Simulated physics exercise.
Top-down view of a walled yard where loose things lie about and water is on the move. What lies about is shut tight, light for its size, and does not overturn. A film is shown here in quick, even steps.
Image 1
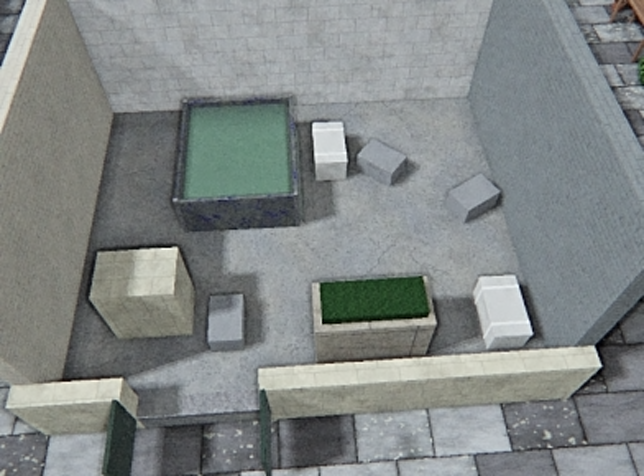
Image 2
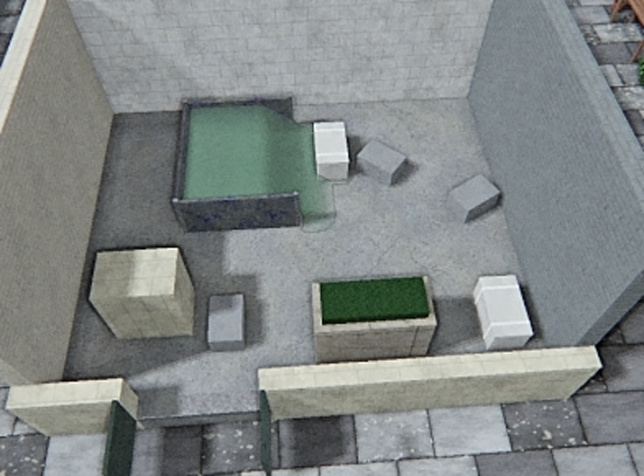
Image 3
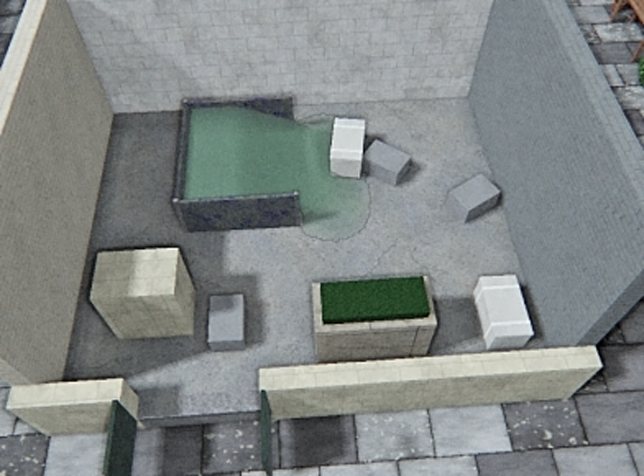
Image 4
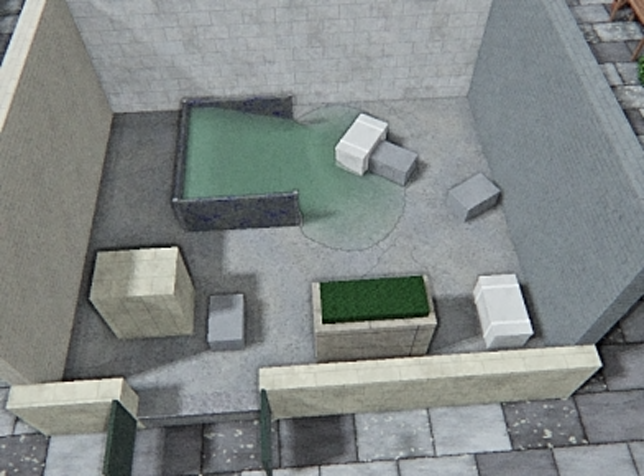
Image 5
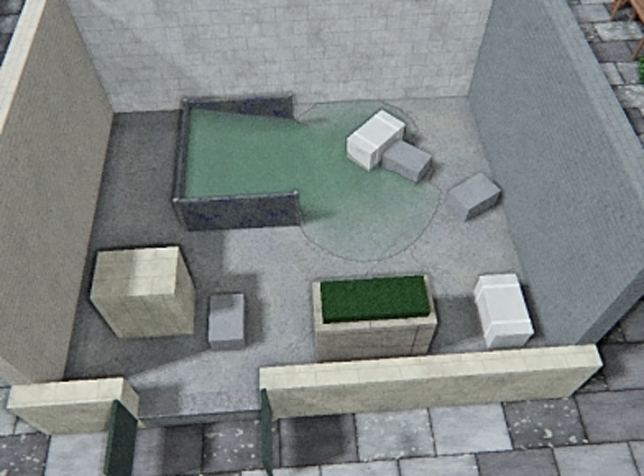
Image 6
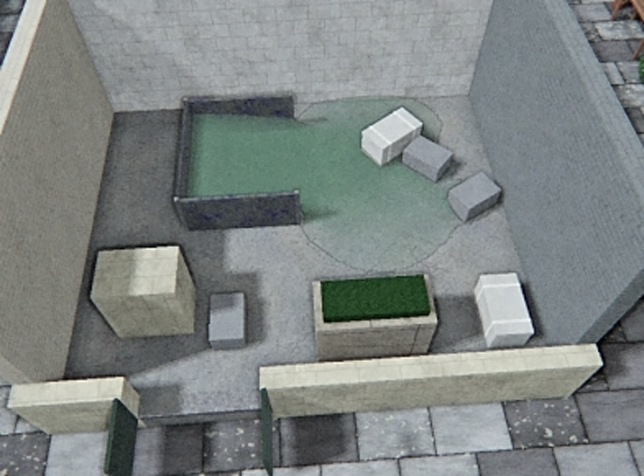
Green water spreads from the open right side of a dark-walled tank across the grey floor of a walled yard, seen from high above by a still camera. White and grey blocks lie right of the tank, with a cream block, a planter topped with green and more blocks elsewhere. The nearest white block turns and slides right with the grey one beside it, while the others stay put.
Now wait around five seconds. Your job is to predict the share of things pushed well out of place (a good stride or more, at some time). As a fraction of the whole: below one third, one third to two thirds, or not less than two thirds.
High band.
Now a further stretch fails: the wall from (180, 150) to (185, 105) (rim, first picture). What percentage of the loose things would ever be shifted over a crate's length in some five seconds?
It comes to roughly 20 %.
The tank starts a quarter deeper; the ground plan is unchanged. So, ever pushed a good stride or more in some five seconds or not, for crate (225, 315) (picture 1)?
Note - that object: Not displaced that much.
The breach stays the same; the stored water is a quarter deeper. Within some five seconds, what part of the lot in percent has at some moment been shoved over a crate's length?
Something like 80 in a hundred of them.
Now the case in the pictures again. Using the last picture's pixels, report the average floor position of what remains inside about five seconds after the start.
I'd put it around pixel (406, 257).
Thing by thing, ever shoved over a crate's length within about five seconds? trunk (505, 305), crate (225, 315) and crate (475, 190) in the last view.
In that order: Swept aside, no, swept aside.
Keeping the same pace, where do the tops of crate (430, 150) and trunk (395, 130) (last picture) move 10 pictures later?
The first top is close to (479, 119) and the second close to (443, 85).
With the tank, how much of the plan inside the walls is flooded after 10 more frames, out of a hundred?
Estimate: Near 50 %.
A moment on, 2 of 5 are well off their spots; 1 afloat.
Next, 3 of 5 are well off their spots; 4 afloat.
Later, 4 of 5 are well off their spots; 4 afloat.
In the end, 4 of 5 are well off their spots, and 4 have been at some point; 4 afloat.
